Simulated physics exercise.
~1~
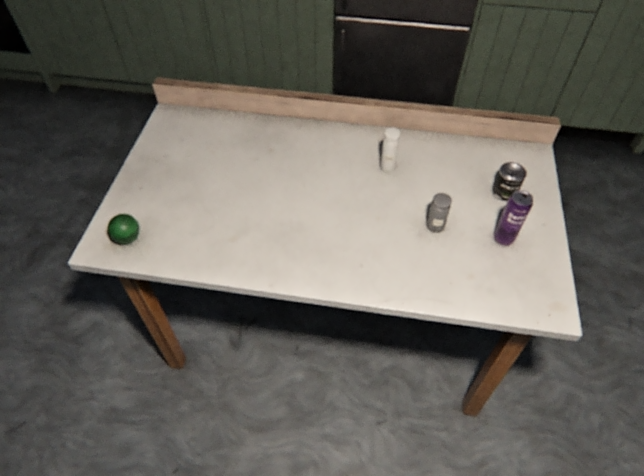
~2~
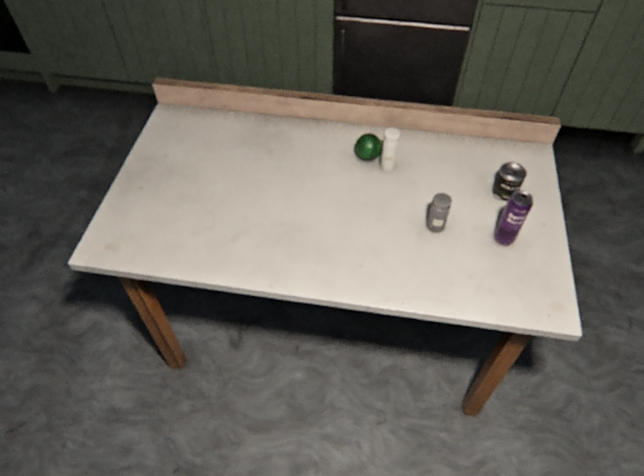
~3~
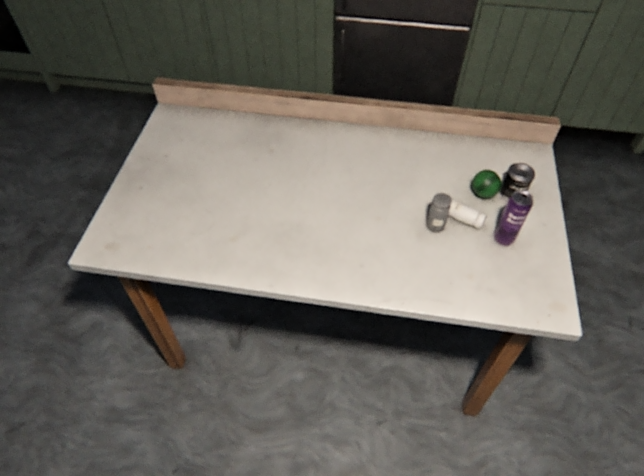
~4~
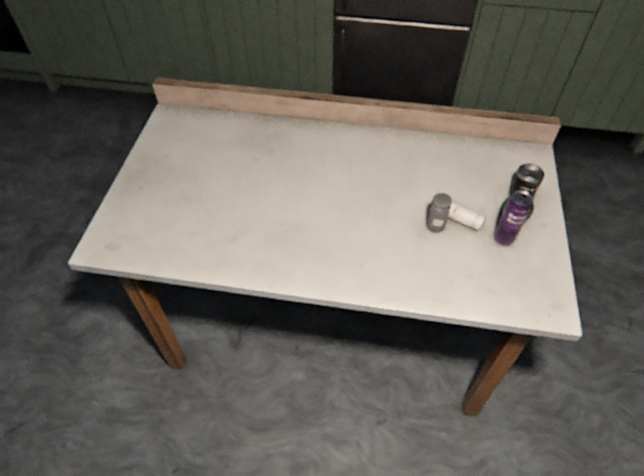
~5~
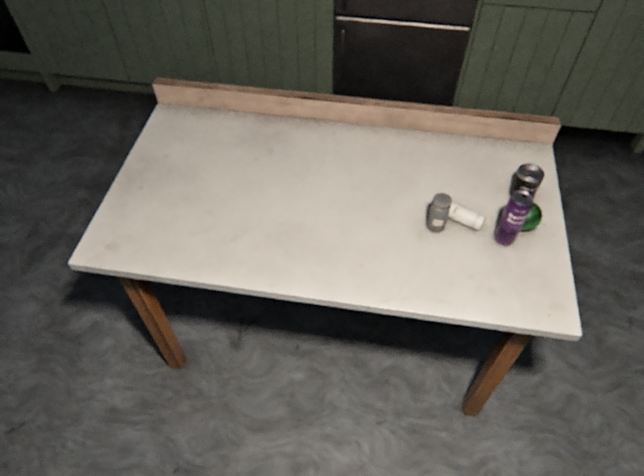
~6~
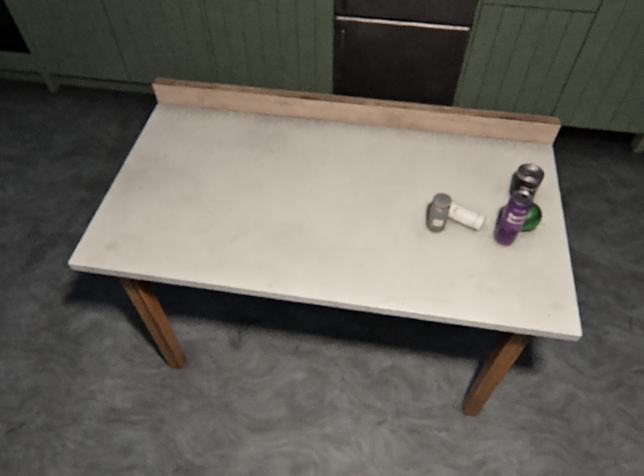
The clip shows a green ball crossing a white table to the far rail beside a white shaker, which ends up toppled against the grey shaker, before the ball nudges a black tin and settles behind the upright purple can at the right.
